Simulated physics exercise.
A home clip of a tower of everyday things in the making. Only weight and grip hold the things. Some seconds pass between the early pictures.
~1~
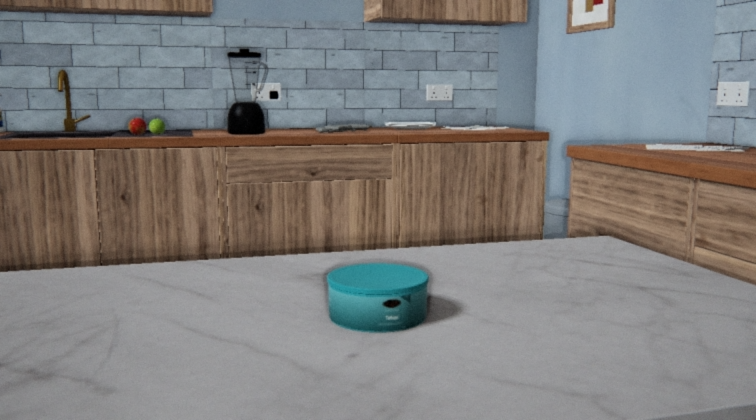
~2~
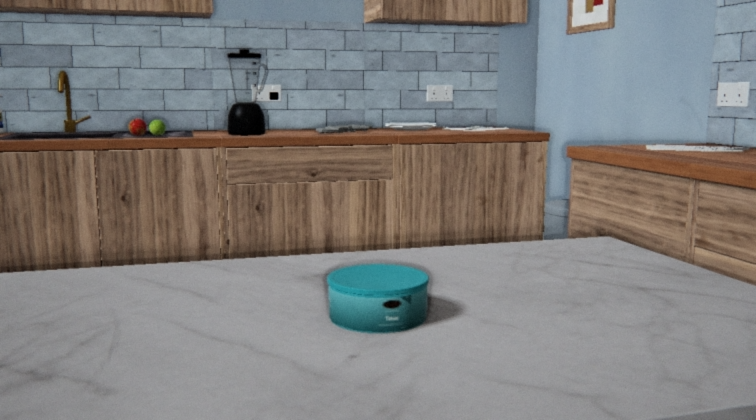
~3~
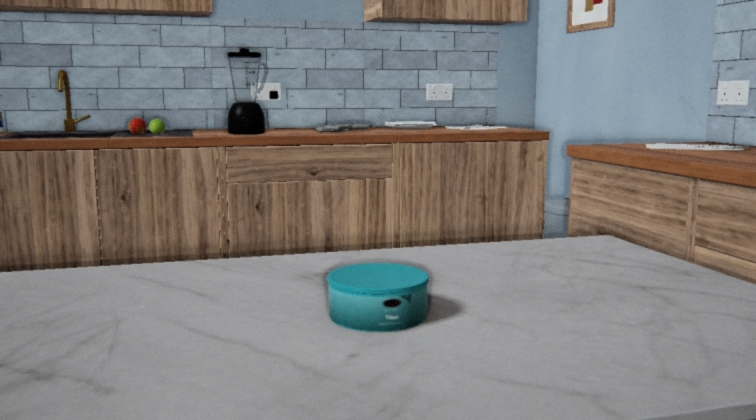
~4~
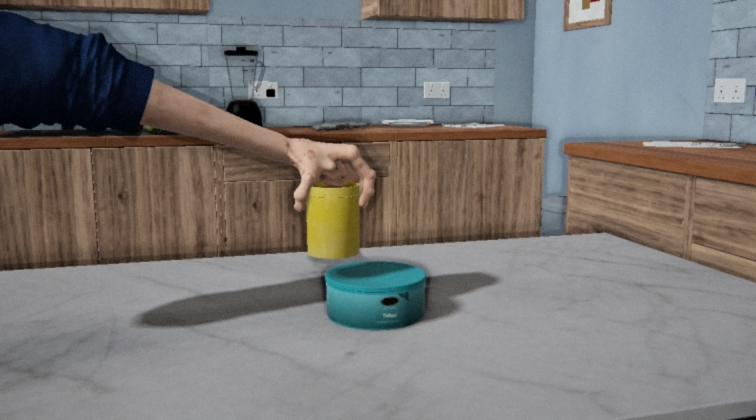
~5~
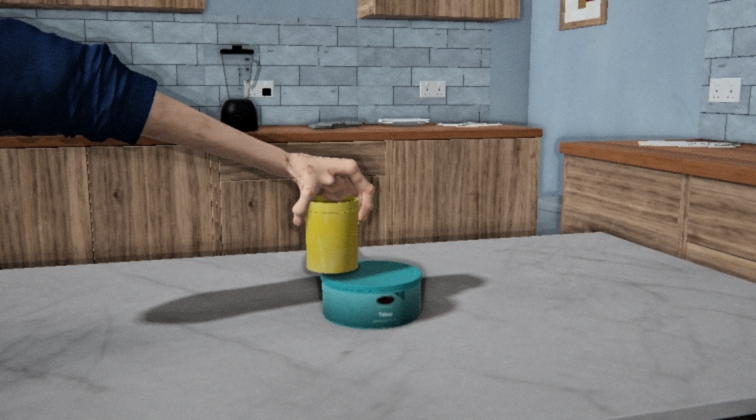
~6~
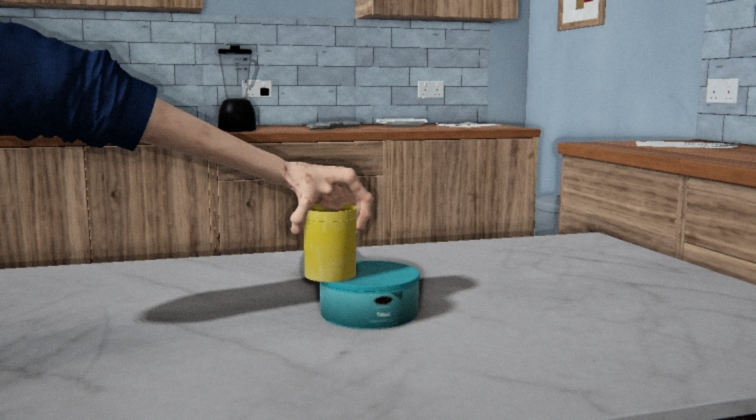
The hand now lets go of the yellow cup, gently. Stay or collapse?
It holds.
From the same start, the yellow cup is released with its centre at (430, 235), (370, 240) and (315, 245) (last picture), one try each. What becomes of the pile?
First try: It comes apart; second try: It holds; third try: It gives way.
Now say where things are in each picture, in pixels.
In the first picture, the last thing is not in view yet; turquoise tub (378, 296).
In the second picture, the last thing is not in view yet; turquoise tub (378, 297).
In the third picture, the last thing is not in view yet; turquoise tub (378, 296).
The fourth picture shows coming down; yellow cup (333, 219); turquoise tub (376, 294).
The fifth picture shows coming down; yellow cup (332, 233); turquoise tub (372, 293).
The sixth picture shows in place under the hand; yellow cup (330, 241); turquoise tub (369, 293).
Then, 0.70 s on from there, no change.
Then, 1.60 s on from there, yellow cup resting near (330, 242).
In the end, both unmoved. At the end, from the last picture's camera, yellow cup near (330, 242). The pile keeps its balance.
